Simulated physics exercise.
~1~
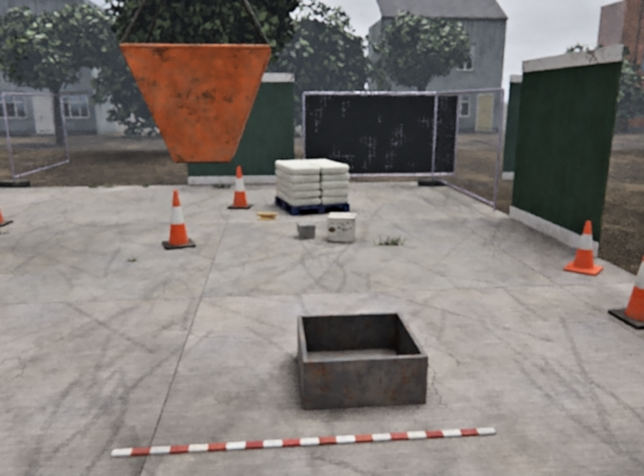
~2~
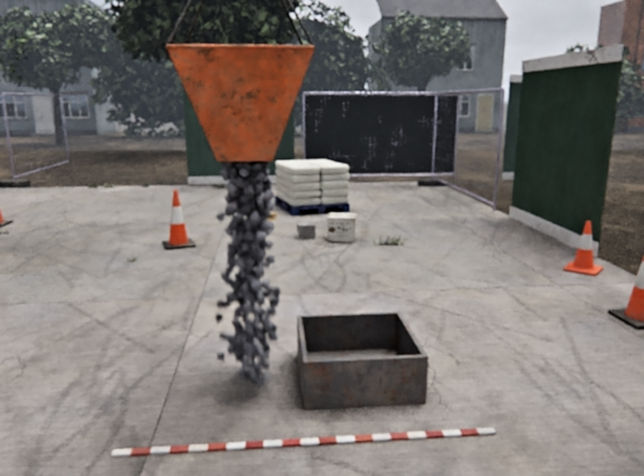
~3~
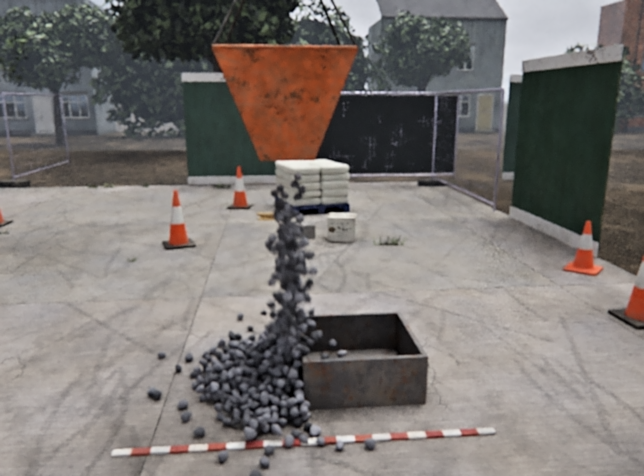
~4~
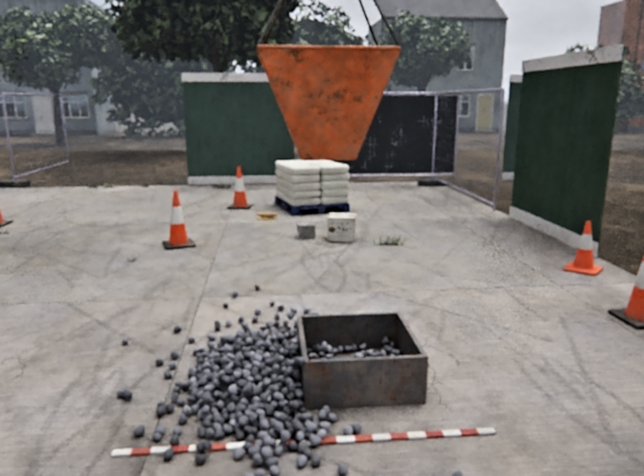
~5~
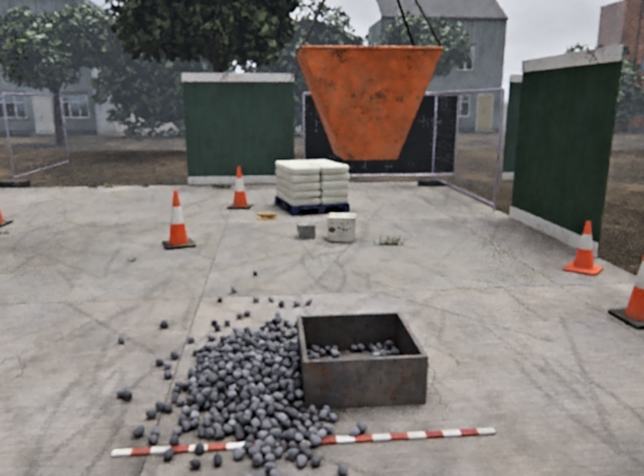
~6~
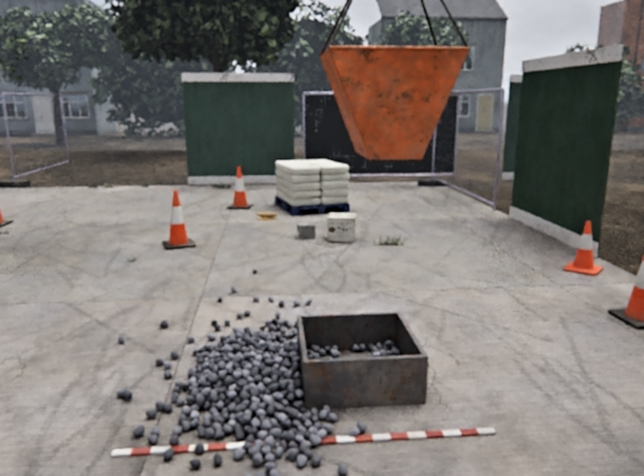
An orange tapered skip hangs from cables over a concrete yard, seen from slightly above, with a grey open bin in the foreground and a red and white striped staff lying before it. Traffic cones, green panels, stacked pale bags and trees stand around and behind. The skip travels right and releases a column of dark grey stones from its bottom, short of the bin. They heap up against the bin's left side, some scattering over the staff and a few dropping inside. Emptied, the skip continues right, leaving most stones lying left of the bin.
